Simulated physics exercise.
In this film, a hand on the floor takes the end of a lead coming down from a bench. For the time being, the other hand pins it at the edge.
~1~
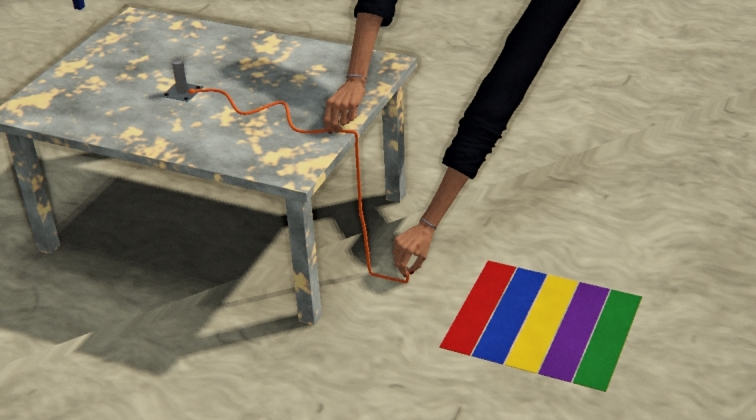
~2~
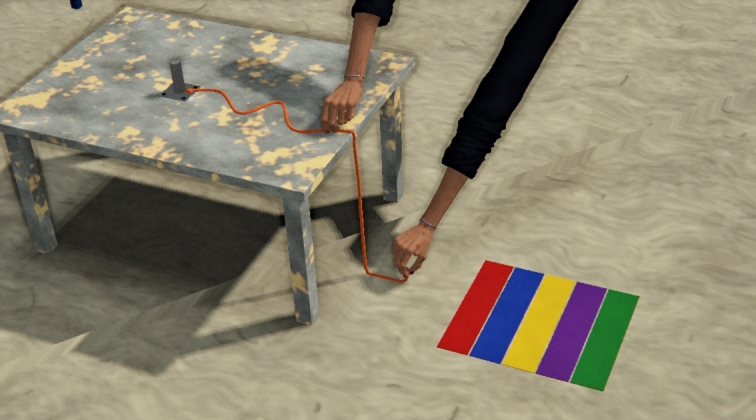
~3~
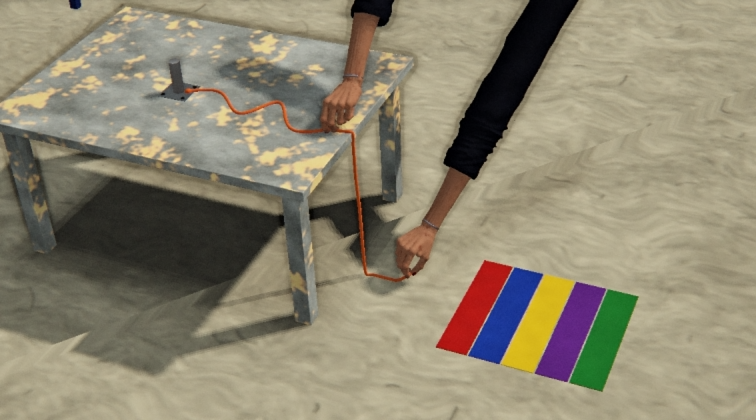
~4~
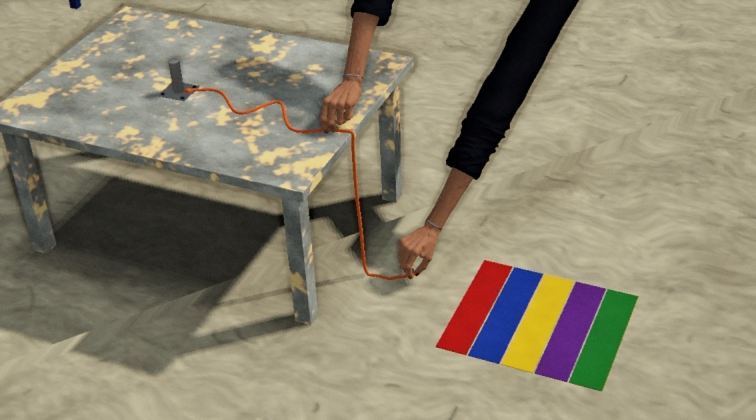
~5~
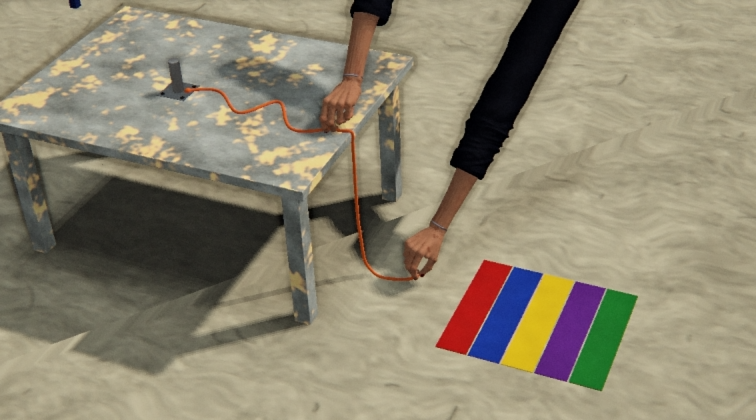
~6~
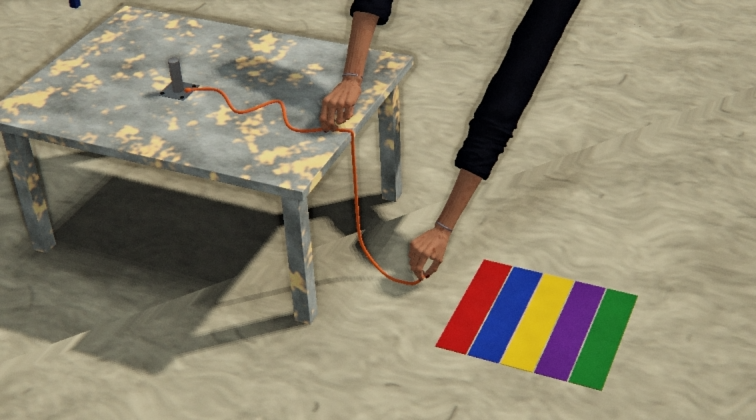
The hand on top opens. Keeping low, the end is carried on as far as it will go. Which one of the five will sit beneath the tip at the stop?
The purple strip will.
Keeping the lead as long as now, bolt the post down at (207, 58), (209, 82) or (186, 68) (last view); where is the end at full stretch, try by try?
Roughly (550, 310), then (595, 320), then (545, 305).
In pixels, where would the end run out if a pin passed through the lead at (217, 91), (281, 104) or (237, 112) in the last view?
The pixel places are (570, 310), (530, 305) and (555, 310), one per try.
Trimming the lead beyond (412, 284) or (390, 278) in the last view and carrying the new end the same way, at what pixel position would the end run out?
Result 1: (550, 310). Result 2: (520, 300).
A little later, end near (517, 300); over blue.
Next, end near (552, 308); over yellow.
When it is tight, end near (574, 314); over purple. It gets as far as the purple strip.
